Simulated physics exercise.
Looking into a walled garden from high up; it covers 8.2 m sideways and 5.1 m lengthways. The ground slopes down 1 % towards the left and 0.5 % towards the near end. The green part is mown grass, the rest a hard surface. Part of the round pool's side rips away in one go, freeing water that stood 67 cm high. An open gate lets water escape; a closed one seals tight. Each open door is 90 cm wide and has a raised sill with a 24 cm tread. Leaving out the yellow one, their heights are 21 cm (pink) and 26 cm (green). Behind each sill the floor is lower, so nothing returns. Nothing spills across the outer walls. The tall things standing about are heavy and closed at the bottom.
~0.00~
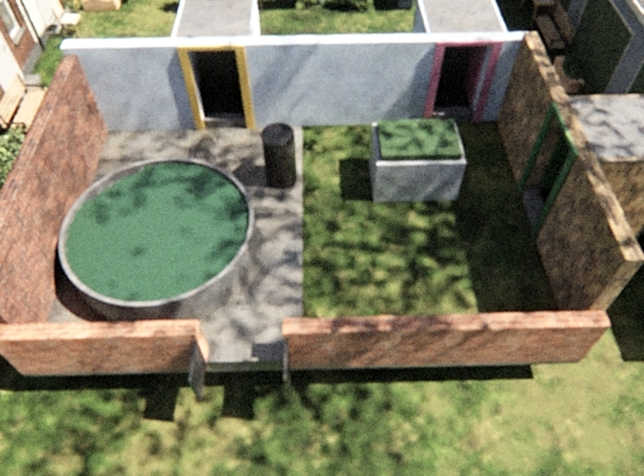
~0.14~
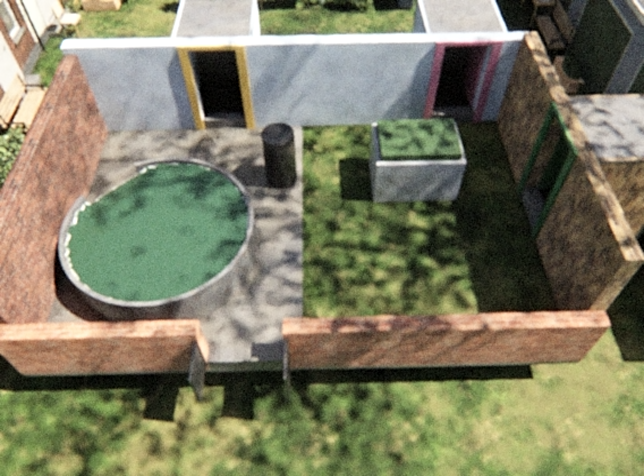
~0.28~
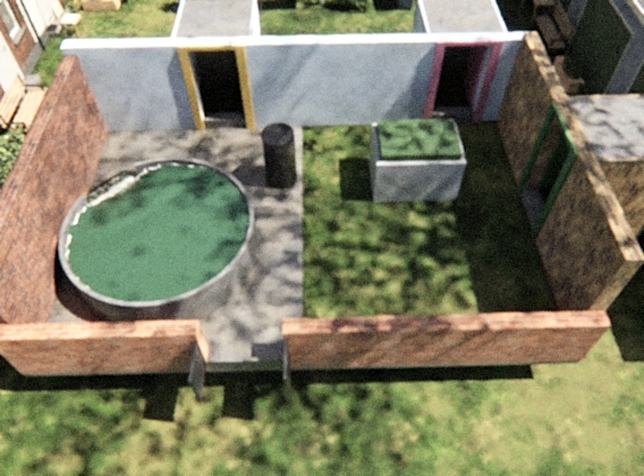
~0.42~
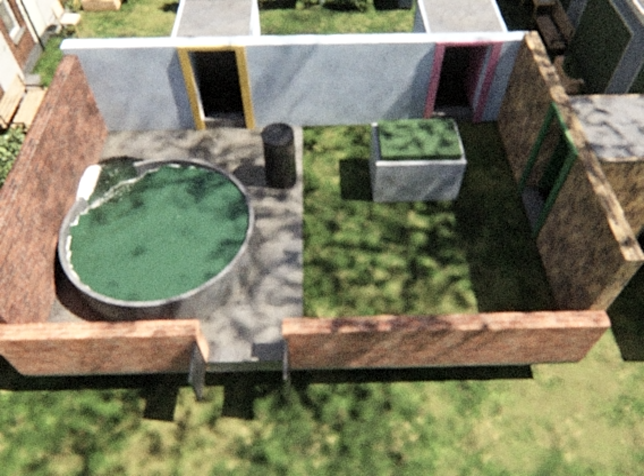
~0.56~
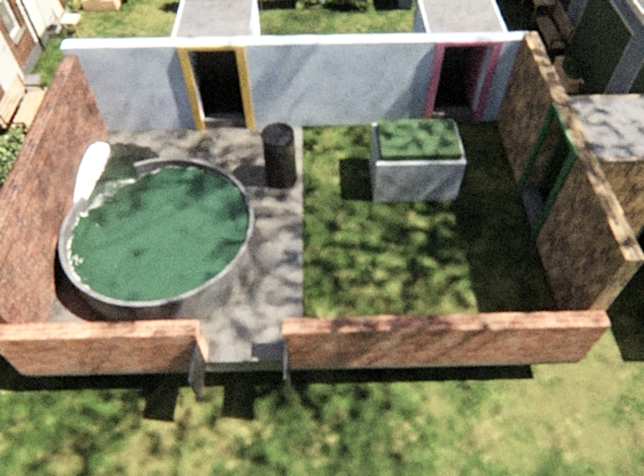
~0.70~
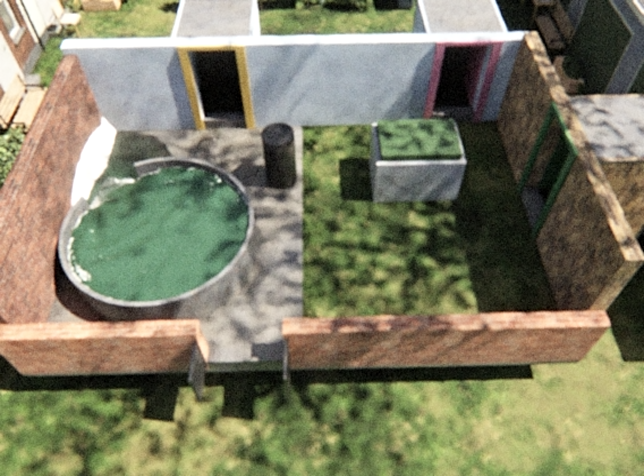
In a walled garden seen from above, a round pool of green water sits still on the paved side, beside mown grass. Pale froth appears along its far left rim, then white water pours out over the paving behind it and spreads up along the brick wall towards the back corner.
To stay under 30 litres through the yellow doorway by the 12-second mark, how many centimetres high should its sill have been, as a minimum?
Close to 9 cm is just enough.
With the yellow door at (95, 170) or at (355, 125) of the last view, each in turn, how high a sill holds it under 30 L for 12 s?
About 34 and 10.5 cm.
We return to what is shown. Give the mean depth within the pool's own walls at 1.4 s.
About 55 cm.
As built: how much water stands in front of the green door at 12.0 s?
Some 8.0 cm.
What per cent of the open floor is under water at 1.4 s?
About 10 per cent.
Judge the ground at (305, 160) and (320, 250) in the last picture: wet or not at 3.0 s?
In turn: Flooded, not reached.
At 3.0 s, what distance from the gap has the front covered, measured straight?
Some 5.6 m out.
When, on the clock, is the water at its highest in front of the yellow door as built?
Around 3.0 s.
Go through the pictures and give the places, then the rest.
In the first frame, still water, 67 cm deep, in the round pool at (159, 227); the yellow door at (219, 89) is dry.
In the second frame, water pours out on the far side and has run 0.4 m, to a hidden place; about 9 cm deep outside, 67 cm at the back.
In the third frame, the front is at a hidden place, 0.7 m from the gap on the far side; 0.8 m2 of floor is wet, 67 cm left at the back.
In the fourth frame, water pours out on the far side and has run 1.3 m, to (101, 165); about 13 cm deep outside, 67 cm at the back.
In the fifth frame, water pours out on the far side and has run 1.8 m, to (105, 144); about 10 cm deep outside, 67 cm at the back.
In the sixth frame, water pours out on the far side and has run 2.1 m, to (108, 133); about 8 cm deep outside, 67 cm at the back; the yellow door at (219, 89), 2.8 m from the gap, is still 1.5 m from the nearest water.
After 1.4 s water covers 10 % of the floor, deepest (62 cm) near (107, 138); it has not reached the yellow door.
After 3.0 s water covers 40 % of the floor, deepest (48 cm) near (105, 144); 15 cm at the yellow door, 0 litres in over its 22 cm sill.
After 12.0 s water covers 100 % of the floor, deepest (18 cm) near (38, 352); 7 cm at the yellow door, 0 litres in over its 22 cm sill.
At the yellow door as built, the water arrived by 1.5 s and peaked near 15 cm at 3.0 s.
With a sill of 7 cm, 60 litres would have come in within the 12 s; with 11.5 cm, 10 litres. So under 30 litres takes about 9 cm.
